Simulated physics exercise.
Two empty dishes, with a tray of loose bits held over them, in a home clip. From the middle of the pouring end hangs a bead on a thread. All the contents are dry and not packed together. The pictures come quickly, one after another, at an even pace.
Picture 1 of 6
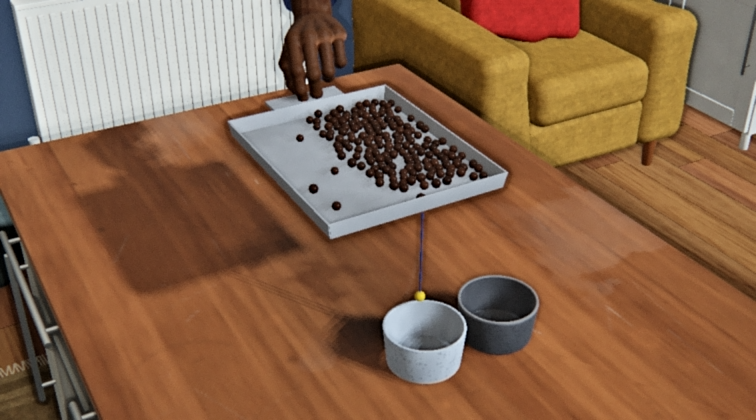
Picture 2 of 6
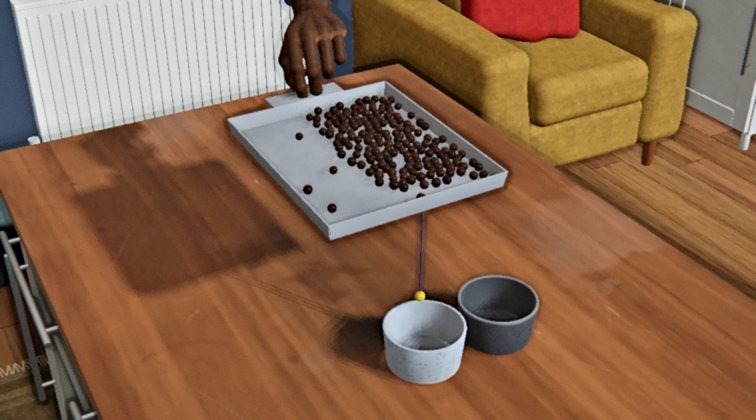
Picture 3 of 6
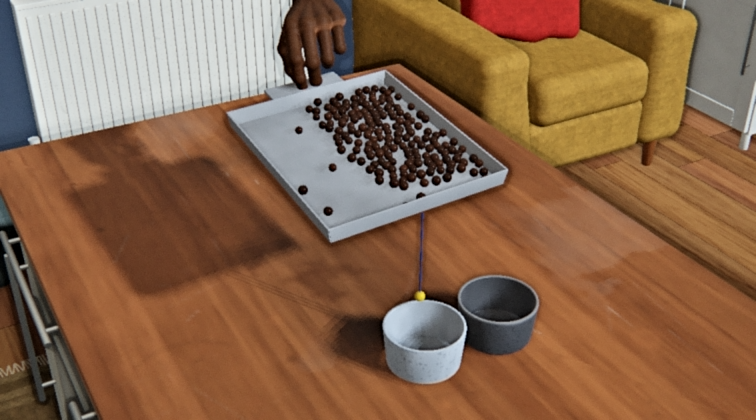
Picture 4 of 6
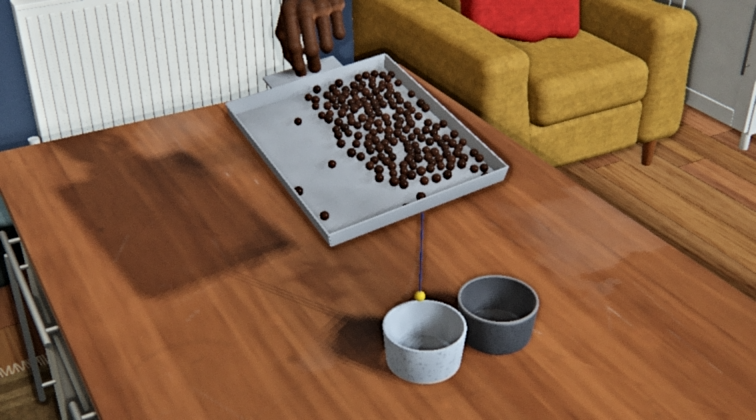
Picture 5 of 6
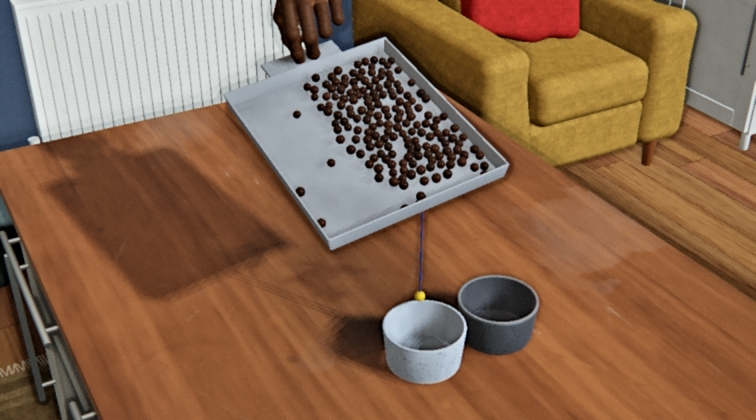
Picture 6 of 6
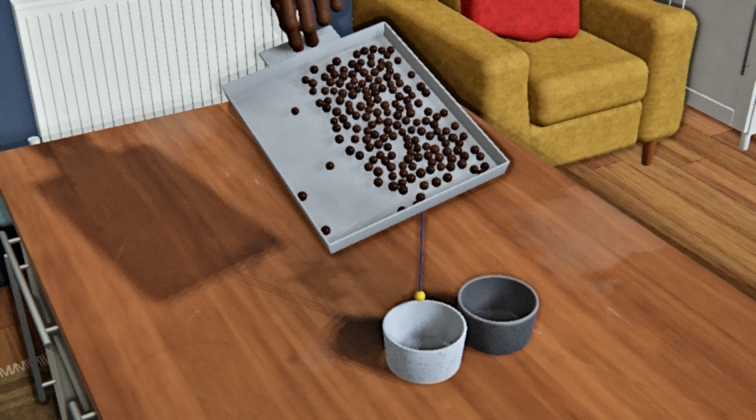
In a living room with a white radiator and a mustard armchair holding a red cushion, a steady camera looks down on a wooden table. A hand grips a pale grey tray of dark brown balls above a light bowl and a darker one, a yellow bead hanging from its near edge. The hand raises the far end, steepening the tray leftward, as the balls shift and spread slightly.
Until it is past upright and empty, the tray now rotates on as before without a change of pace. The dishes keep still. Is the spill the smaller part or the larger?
Most never reaches the dishes.
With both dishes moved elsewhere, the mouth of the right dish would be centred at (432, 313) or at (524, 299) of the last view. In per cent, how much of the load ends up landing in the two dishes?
Trial 1 around 80 percent, trial 2 around 0 percent.
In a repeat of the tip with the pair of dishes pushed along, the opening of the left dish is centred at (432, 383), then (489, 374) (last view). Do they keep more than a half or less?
Try 1: A lesser share; try 2: A lesser share.
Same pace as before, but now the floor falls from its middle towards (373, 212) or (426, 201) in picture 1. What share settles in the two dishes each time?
I'd put it at some 20 % and then some 60 %.
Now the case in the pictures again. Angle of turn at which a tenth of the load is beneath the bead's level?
Tilt: Around 65 degrees.
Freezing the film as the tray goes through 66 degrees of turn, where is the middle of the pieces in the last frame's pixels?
In the last view the centre sits at roughly (354, 235).
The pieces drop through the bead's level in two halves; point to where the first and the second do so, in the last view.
(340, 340) first, (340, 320) later.
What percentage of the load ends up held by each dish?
In the left dish 0 per cent comes to rest, in the right dish 0 per cent.
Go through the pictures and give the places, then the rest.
The first picture shows corners of the pouring end near (330, 223) and (503, 172), level; middle of the load near (389, 146), chocolate balls; left dish near (446, 363); right dish near (520, 334); bead on its thread near (420, 296).
The second picture shows corners of the pouring end near (330, 224) and (504, 171), level; middle of the load near (389, 144).
The third picture shows corners of the pouring end near (330, 227) and (504, 169), tipped barely, lowest at the left corner; middle of the load near (389, 139).
The fourth picture shows corners of the pouring end near (330, 232) and (504, 166), tipped a little, lowest at the left corner; middle of the load near (389, 131).
The fifth picture shows corners of the pouring end near (330, 237) and (505, 164), tipped clearly, lowest at the left corner; middle of the load near (388, 125).
The sixth picture shows corners of the pouring end near (331, 242) and (505, 161), tipped clearly, lowest at the left corner; middle of the load near (388, 123), all but a few on the move; left dish near (446, 363); right dish near (520, 334).
Shortly afterwards, tray tipped steeply; the bulk on the tray; near a quarter outside both; a little in the air.
Next, tray tipped past a quarter turn; a little on the tray; only a few in the left dish; the bulk outside both; a little in the air.
Some moments later, tray tipped past a quarter turn; only a few in the left dish; all but a few outside both.
In the end, tray tipped past a quarter turn; only a few in the left dish; none at all in the right dish; all but a few outside both.
